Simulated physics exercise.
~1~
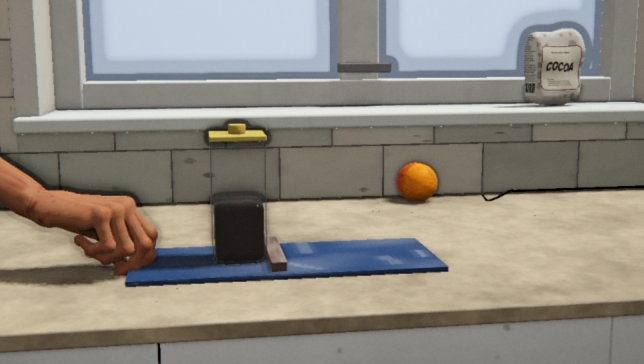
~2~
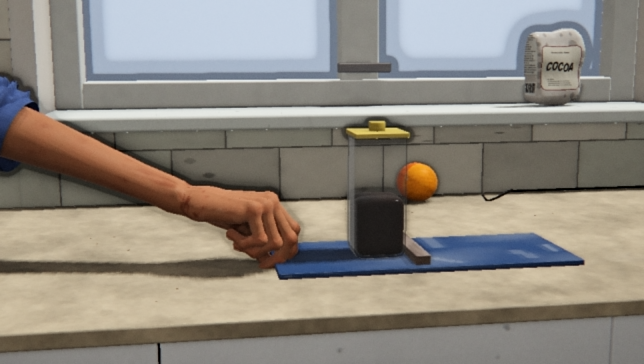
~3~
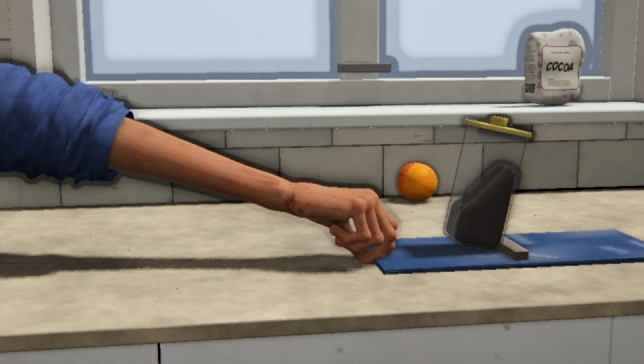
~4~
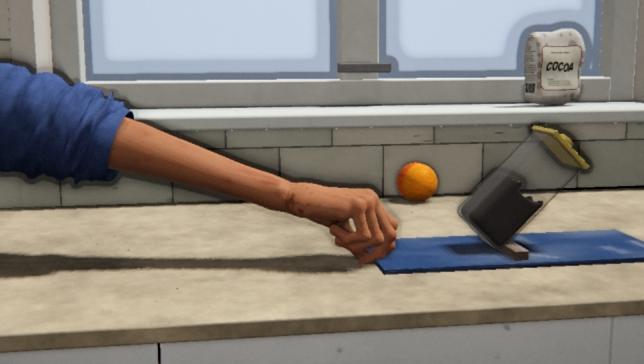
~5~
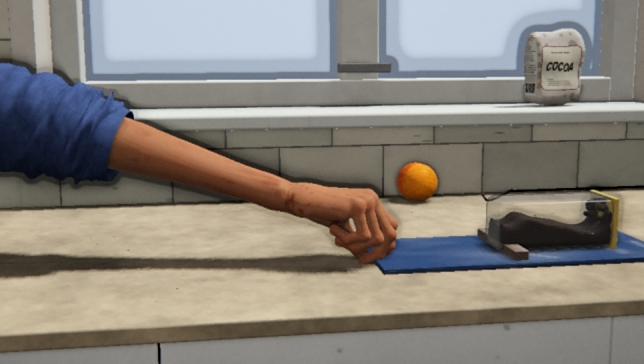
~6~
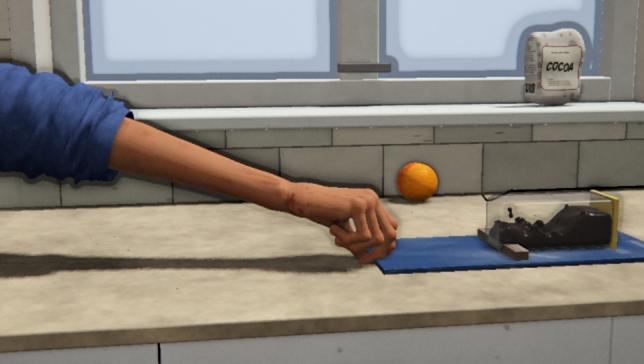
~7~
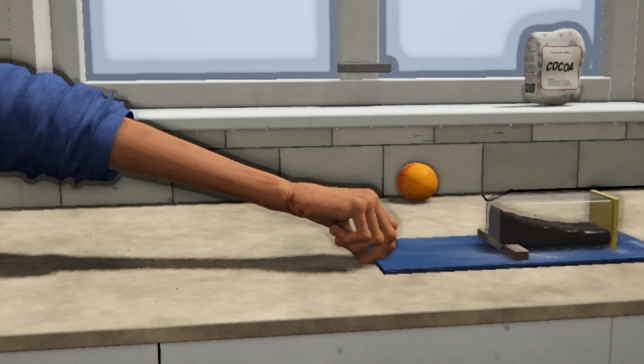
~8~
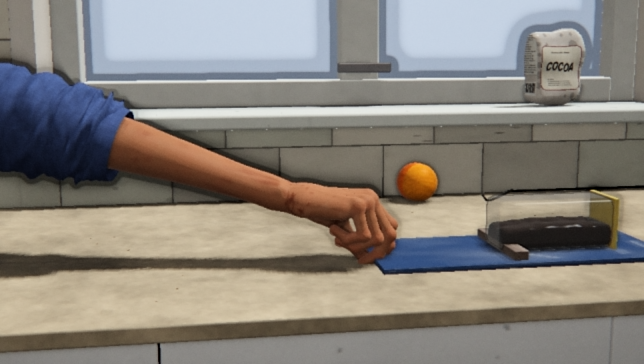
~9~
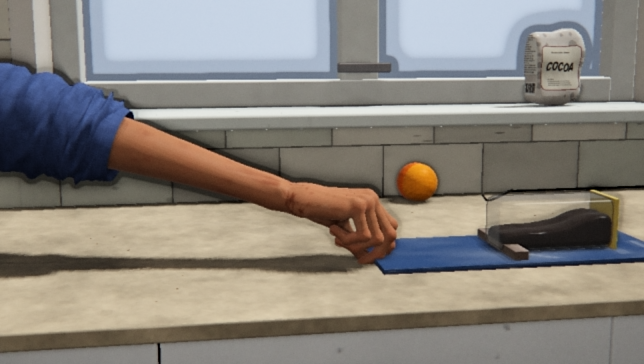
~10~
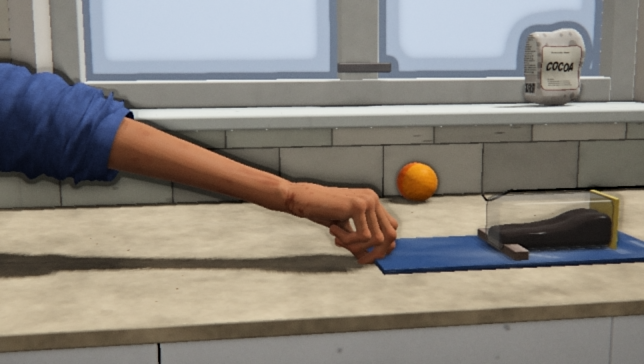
A clear square bottle of dark liquid rides a hand-pushed blue board right, then topples onto its side.
